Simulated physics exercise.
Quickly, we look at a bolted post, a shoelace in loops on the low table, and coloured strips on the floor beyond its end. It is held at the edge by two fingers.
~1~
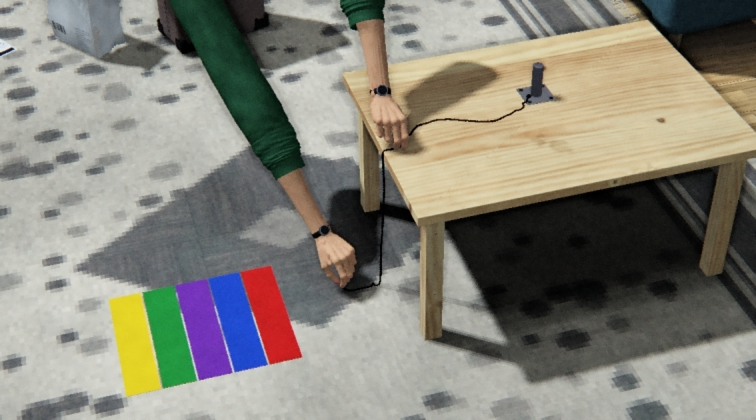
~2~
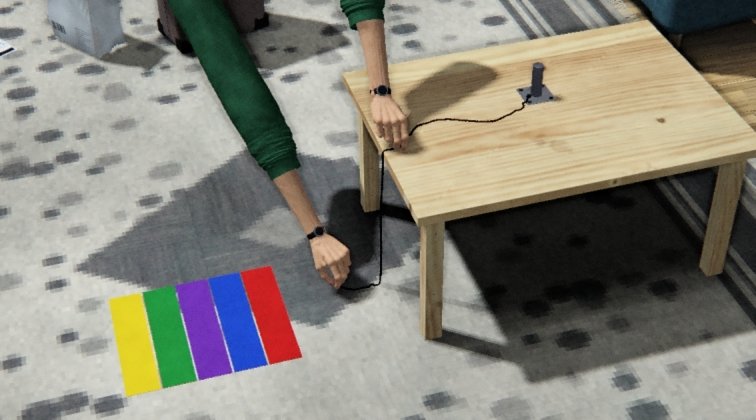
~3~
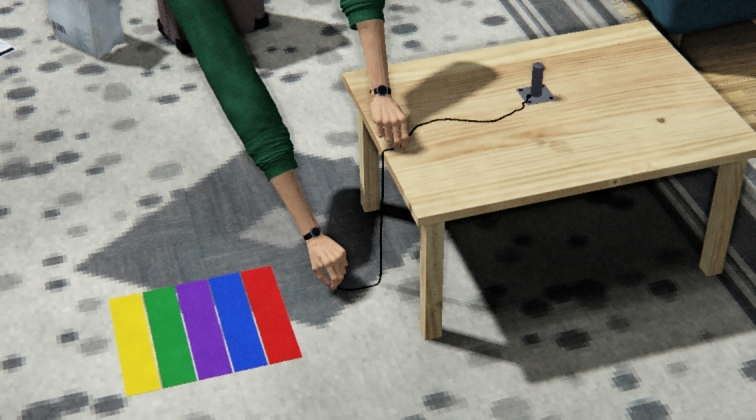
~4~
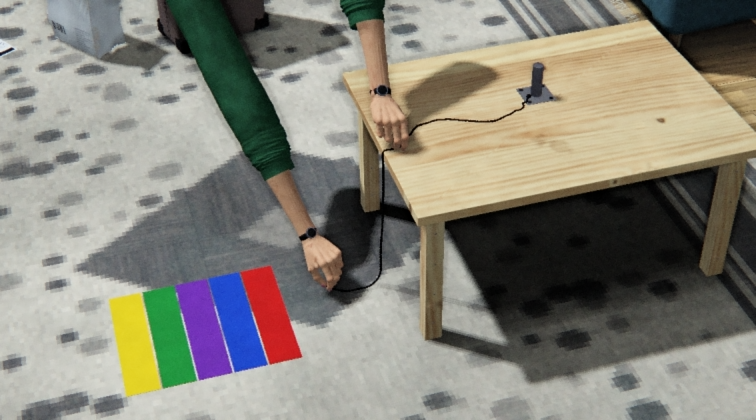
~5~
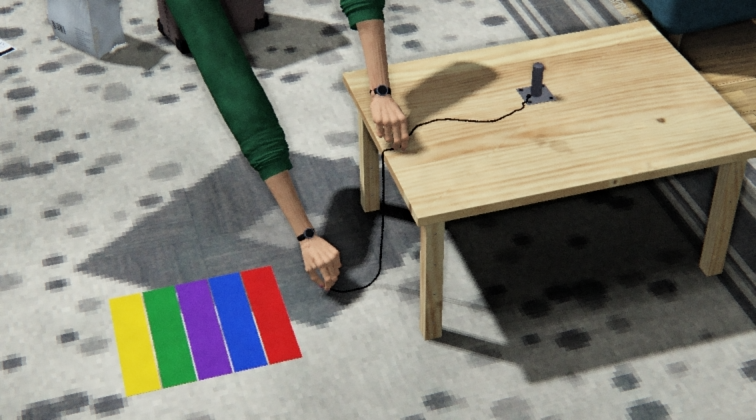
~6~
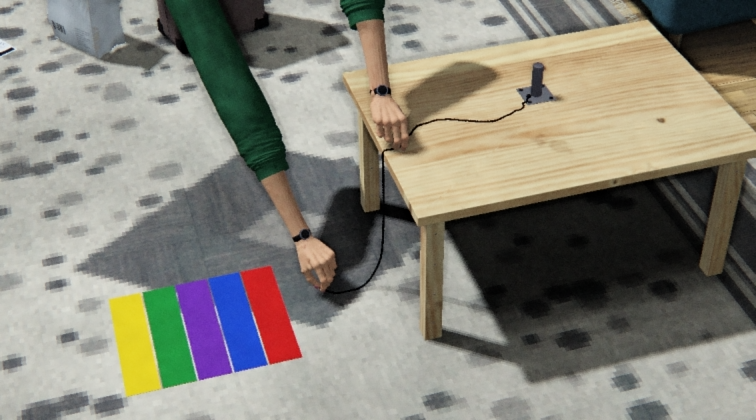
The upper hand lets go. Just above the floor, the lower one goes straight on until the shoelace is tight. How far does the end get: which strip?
As far as the purple strip.
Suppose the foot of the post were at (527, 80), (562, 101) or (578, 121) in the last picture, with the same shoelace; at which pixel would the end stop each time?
Around (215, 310), (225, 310) and (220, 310).
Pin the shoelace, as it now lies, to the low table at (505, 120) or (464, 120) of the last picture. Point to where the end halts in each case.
Roughly (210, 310) and (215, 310).
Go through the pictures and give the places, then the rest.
In the first frame, end (340, 283); red (280, 343); blue (246, 351); purple (211, 359); green (176, 367); yellow (140, 374).
In the second frame, end (335, 284); shoelace through (520, 110) (461, 120) (407, 136) (382, 178) (381, 228) (380, 278).
In the third frame, end (331, 285).
In the fourth frame, end (327, 286); shoelace through (520, 110) (461, 120) (407, 136) (383, 178) (382, 228) (378, 278).
In the fifth frame, end (325, 287).
In the sixth frame, end (321, 287); shoelace through (520, 110) (461, 120) (407, 136) (383, 178) (383, 228) (371, 278).
Early on, end near (263, 300); over red.
Midway, end near (222, 309); over blue.
At the end of the slack, end near (198, 313); over purple. It halts on the purple strip.
